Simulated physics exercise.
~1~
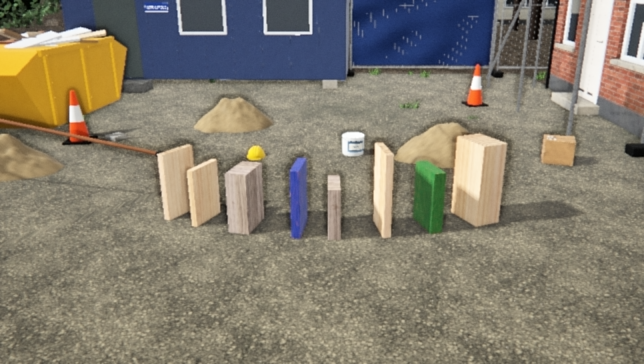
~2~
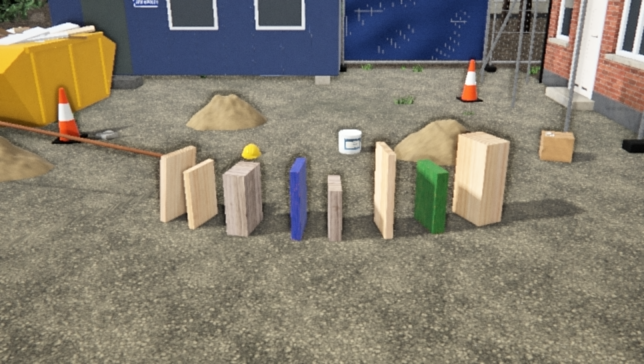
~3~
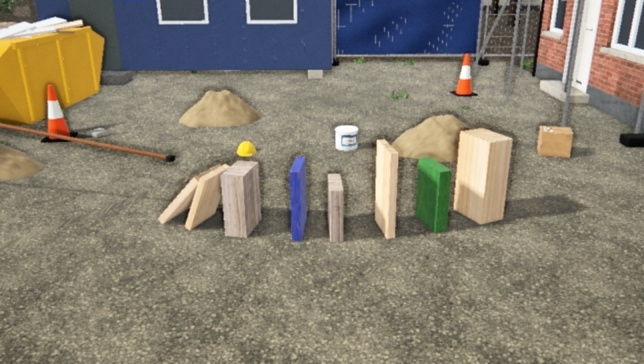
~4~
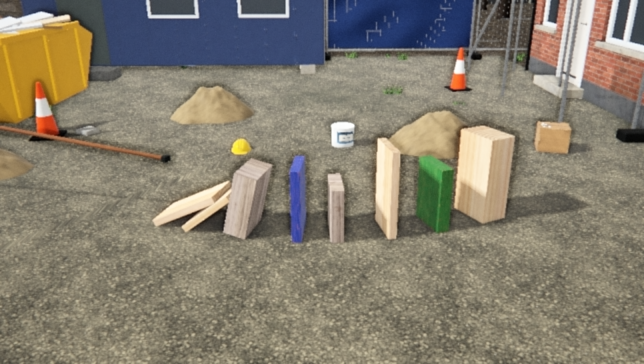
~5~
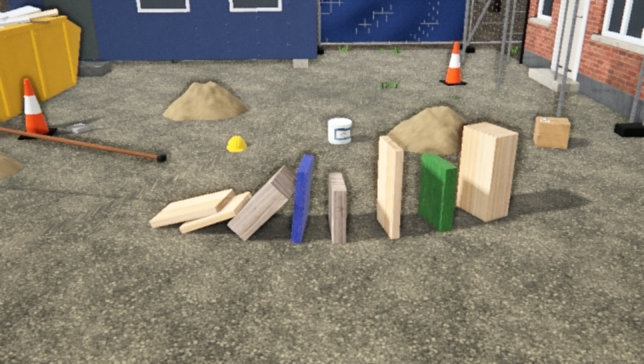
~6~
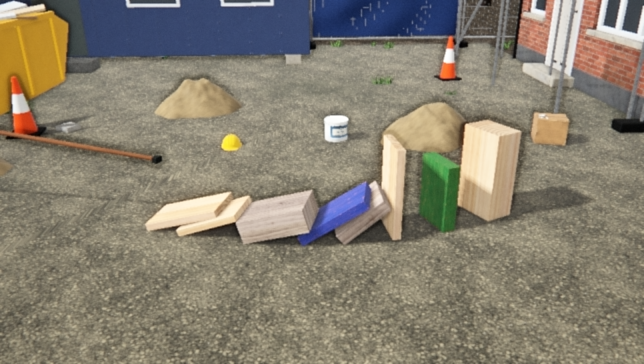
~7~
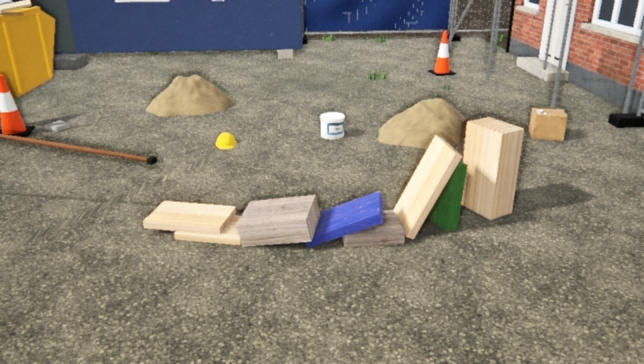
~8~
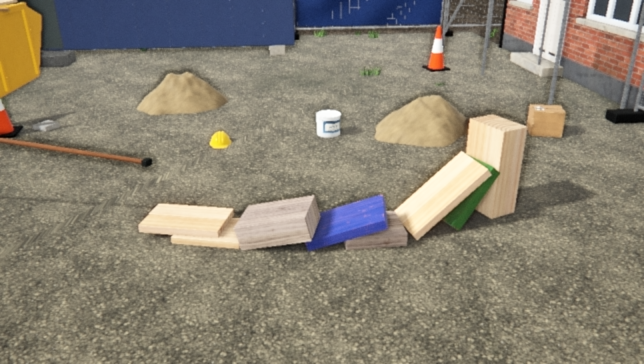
Upright boards topple one after another from left to right, leaving the last block standing.
